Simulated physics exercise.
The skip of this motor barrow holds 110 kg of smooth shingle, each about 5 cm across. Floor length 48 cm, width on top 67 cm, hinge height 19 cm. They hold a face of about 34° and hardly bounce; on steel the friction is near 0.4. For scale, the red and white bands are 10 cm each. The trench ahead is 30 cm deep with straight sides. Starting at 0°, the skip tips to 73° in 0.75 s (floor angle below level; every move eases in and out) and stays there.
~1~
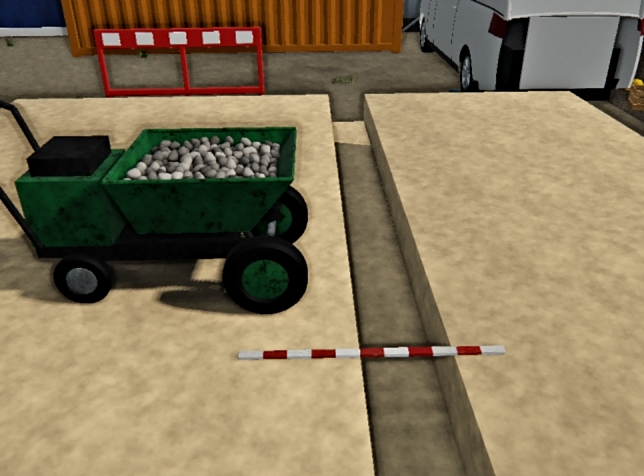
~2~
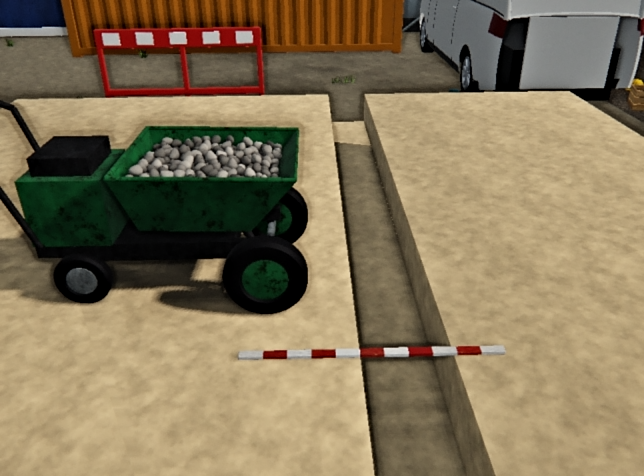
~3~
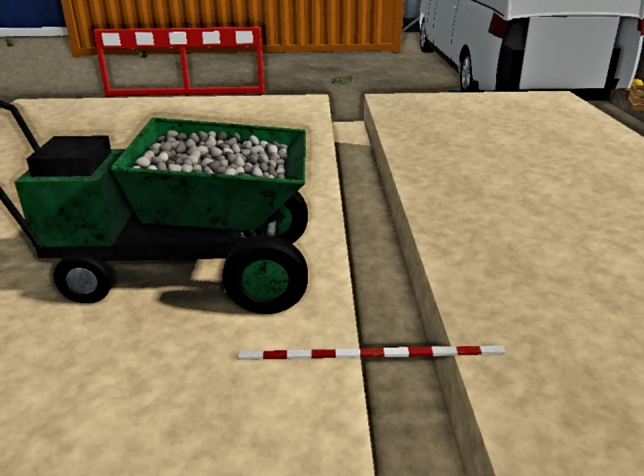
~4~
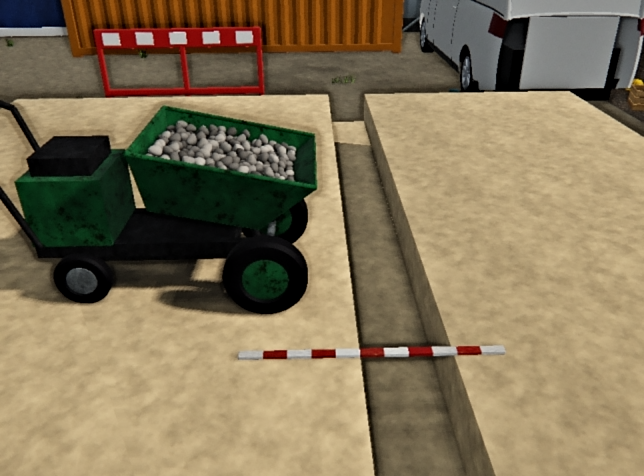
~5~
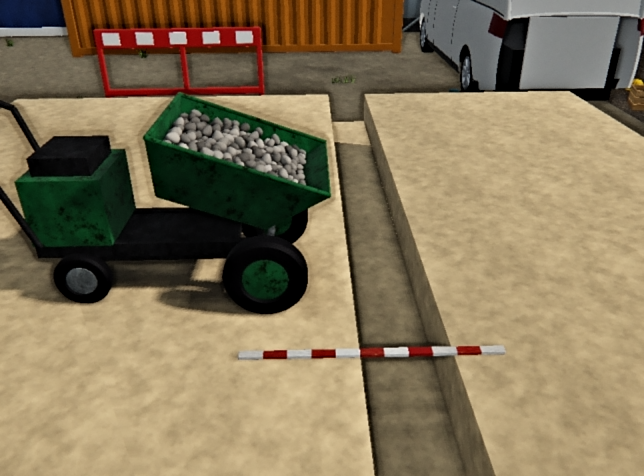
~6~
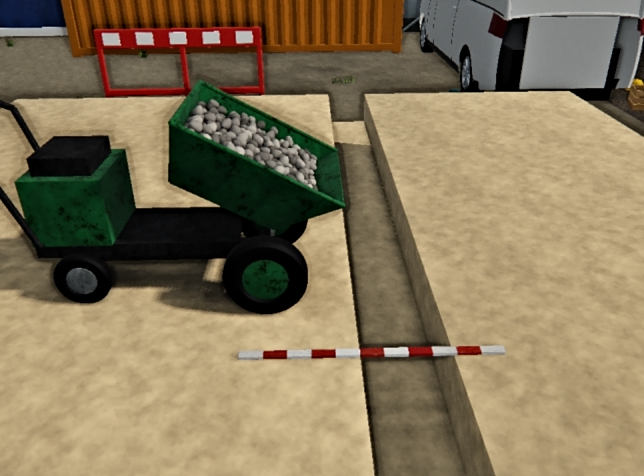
Green skip of grey stones on a small motor barrow tilting steadily forward to the right beside a narrow, straight-sided trench.
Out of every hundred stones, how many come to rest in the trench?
Close to 67 in a hundred.
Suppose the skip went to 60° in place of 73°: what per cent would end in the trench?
It would be near 70 per cent.
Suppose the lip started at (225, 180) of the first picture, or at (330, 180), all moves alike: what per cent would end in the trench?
First some 90, then 30 per cent.
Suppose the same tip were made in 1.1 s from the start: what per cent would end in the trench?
Then about 75 per cent.
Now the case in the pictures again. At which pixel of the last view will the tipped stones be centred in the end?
Near (410, 306).
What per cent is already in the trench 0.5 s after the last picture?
About 35 per cent by then.
Then, 0.2 s after the last picture the floor is at 61°, 100 % in the skip; the foremost stones are at (363, 222).
Then, 0.5 s after the last picture the floor is at 73°, 54 % in the skip, 36 % in the trench, 10 % past the trench; the foremost stones are at (460, 282).
Then, 0.9 s after the last picture the floor is at 73°, 10 % in the skip, 57 % in the trench, 33 % past the trench; the foremost stones are at (597, 278).
Then, 2.8 s after the last picture the floor is at 73°, 0 % in the skip, 67 % in the trench, 33 % past the trench; the foremost stones are past the picture's edge.
